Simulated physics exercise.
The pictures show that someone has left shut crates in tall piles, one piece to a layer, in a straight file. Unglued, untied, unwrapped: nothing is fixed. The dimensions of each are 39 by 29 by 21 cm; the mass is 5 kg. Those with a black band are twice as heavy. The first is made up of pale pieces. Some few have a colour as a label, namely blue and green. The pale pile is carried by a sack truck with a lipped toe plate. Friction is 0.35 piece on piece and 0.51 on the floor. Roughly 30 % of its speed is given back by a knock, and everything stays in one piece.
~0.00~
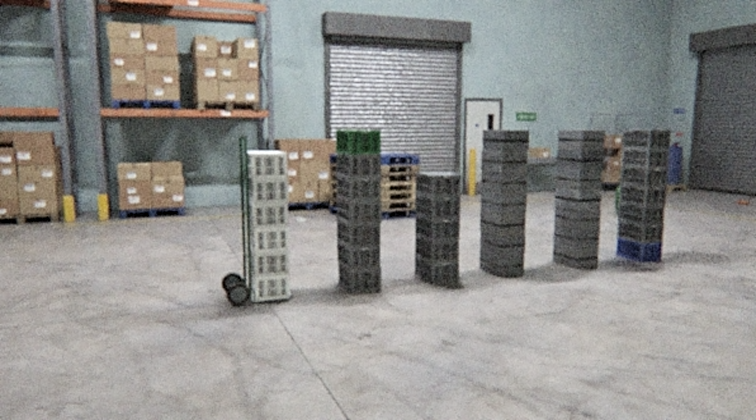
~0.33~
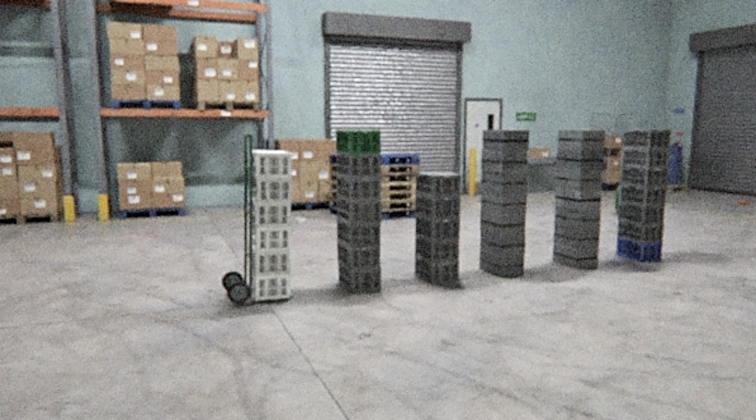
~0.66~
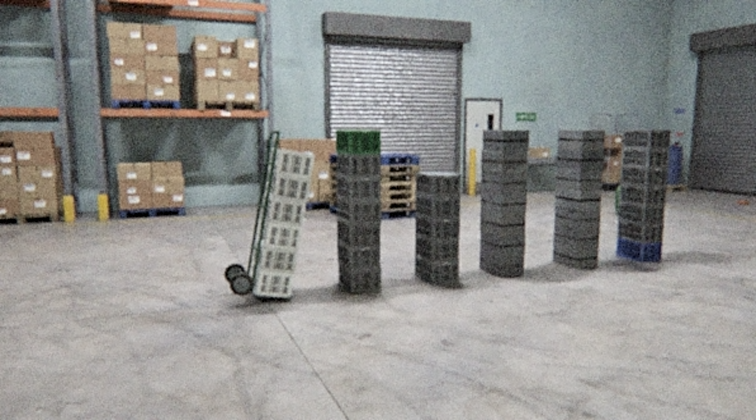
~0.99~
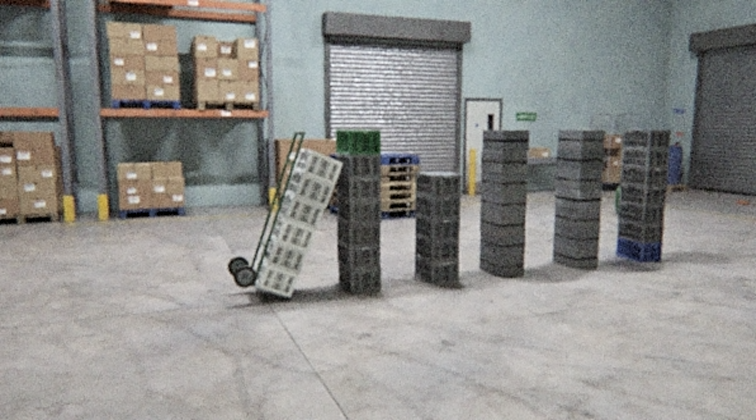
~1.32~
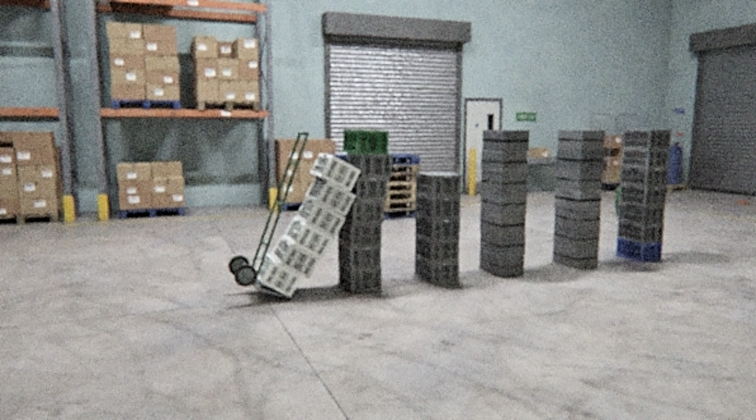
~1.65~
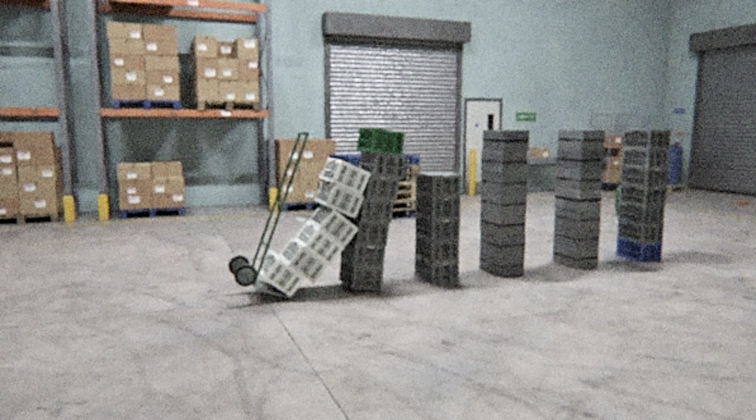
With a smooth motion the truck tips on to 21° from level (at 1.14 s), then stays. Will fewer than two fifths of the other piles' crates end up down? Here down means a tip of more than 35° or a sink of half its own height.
No, more than two fifths of them do.
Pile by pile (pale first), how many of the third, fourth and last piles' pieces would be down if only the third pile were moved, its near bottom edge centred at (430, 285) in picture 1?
Third 5; fourth 7; last 6.
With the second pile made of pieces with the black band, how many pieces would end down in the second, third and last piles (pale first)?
In that case the second pile has 0 down, the third 0, the last 0.
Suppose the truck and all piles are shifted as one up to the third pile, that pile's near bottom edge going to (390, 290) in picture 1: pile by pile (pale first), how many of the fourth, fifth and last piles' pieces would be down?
Fourth 0, fifth 0, last 0.
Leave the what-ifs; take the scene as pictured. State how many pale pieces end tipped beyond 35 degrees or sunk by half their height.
Count: 6.
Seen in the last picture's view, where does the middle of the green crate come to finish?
Its centre finishes around pixel (547, 223) in the last picture.
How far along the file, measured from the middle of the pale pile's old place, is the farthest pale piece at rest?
130 cm.
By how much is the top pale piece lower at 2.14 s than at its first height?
Roughly 40 cm.
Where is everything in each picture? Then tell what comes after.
In the first picture (pixels give the middle of a visible side), truck frame (247, 171) 0° forward; green crate (365, 142); blue crate (629, 250); none of the others has stirred.
The second picture shows truck frame (251, 169) 2° forward; green crate (365, 142).
The third picture shows truck frame (273, 165) 11° forward, top of the pale pile leaning 11°; green crate (365, 142); none of the others has stirred.
The fourth picture shows truck frame (294, 164) 20° forward, top of the pale pile leaning 23°; green crate (365, 142); none of the others has stirred.
The fifth picture shows truck frame (297, 164) 21° forward, top of the pale pile leaning 29°; green crate (373, 142) 7 cm from its place; movement in 4 of them.
The sixth picture shows truck frame (297, 164) 21° forward, top of the pale pile leaning 24°; green crate (389, 142) 7° from how it stood; blue crate (629, 250); steepest lean 7°, the crate at (391, 166); movement in 7 of them.
After 2.14 s, 6 of the pale pile down; 1 of the 33 other crates down; green crate 26° from how it stood, 15 cm lower.
After 3.14 s, 6 of the pale pile down; 10 of the 33 other crates down; green crate 33° from how it stood, 39 cm lower.
After 4.00 s, 6 of the pale pile down; 26 of the 33 other crates down; green crate 36° from how it stood, 82 cm lower.
After 4.70 s, 6 of the pale pile down; 32 of the 33 other crates down; green crate 47° from how it stood, 87 cm lower; blue crate 14 cm from its place.
In the end (6.4 s), 6 of the pale pile down; 32 of the 33 other crates down; green crate 48° from how it stood, 87 cm lower; blue crate 14 cm from its place. That is 97 per cent. From the last view, middles, green crate near (547, 223), blue crate near (648, 248).
